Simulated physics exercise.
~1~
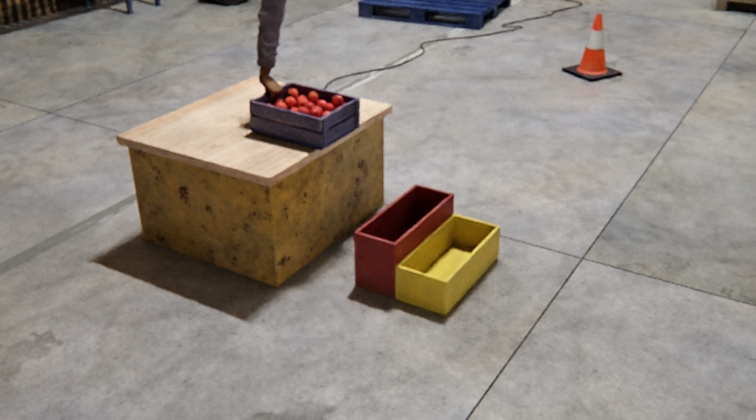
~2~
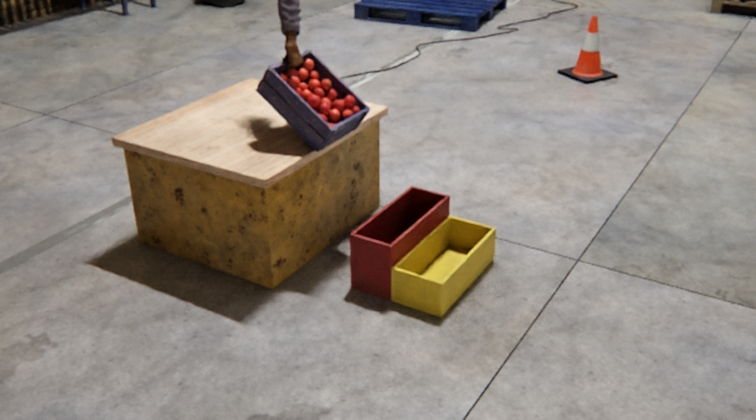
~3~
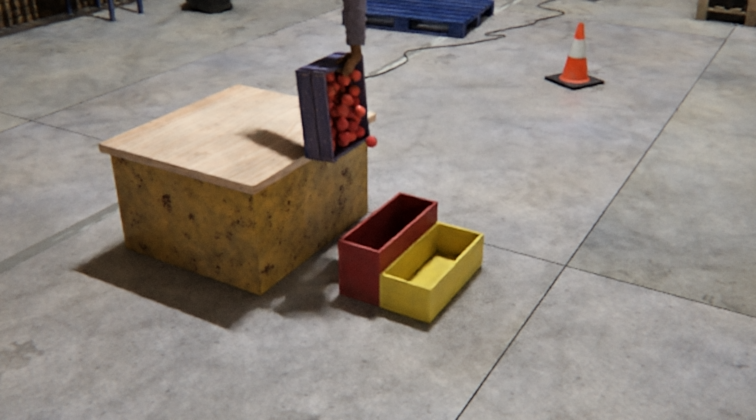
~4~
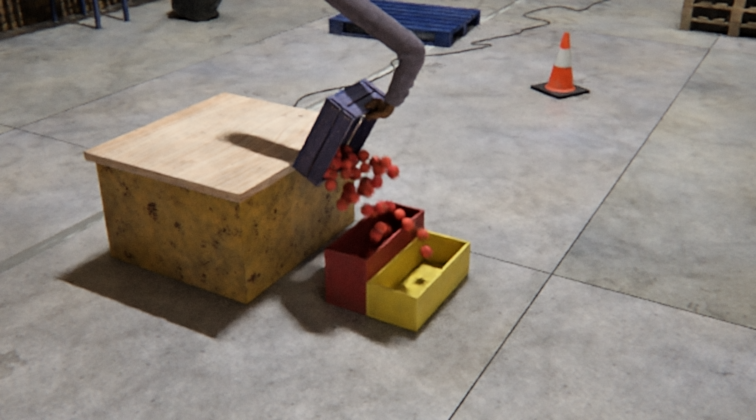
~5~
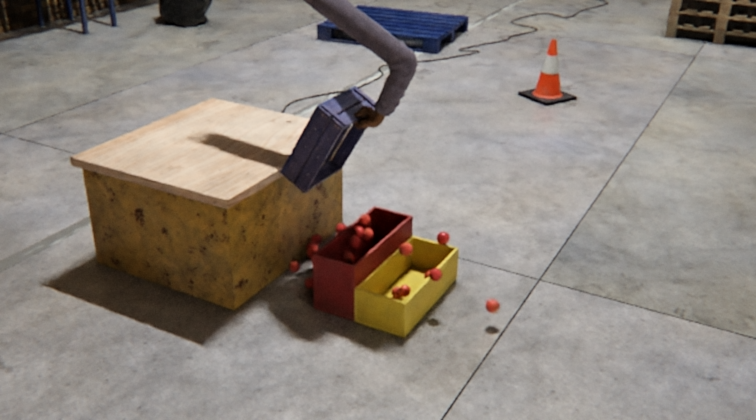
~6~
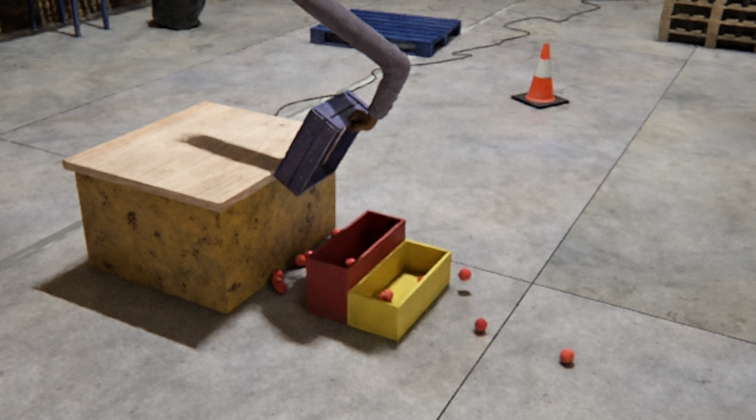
The clip opens on a concrete floor where a dark blue crate full of small red balls sits at the edge of a wooden-topped bench, held by a mechanical arm, with a red box and a yellow box below. The arm tips the crate up and over toward the right. As it passes upright, a ball slips out, and then the rest tumble down in a loose stream. Most drop into the red box, while a few reach the yellow one. Others bounce away, and at the end some lie beside the bench and a few are scattered beyond the yellow box.
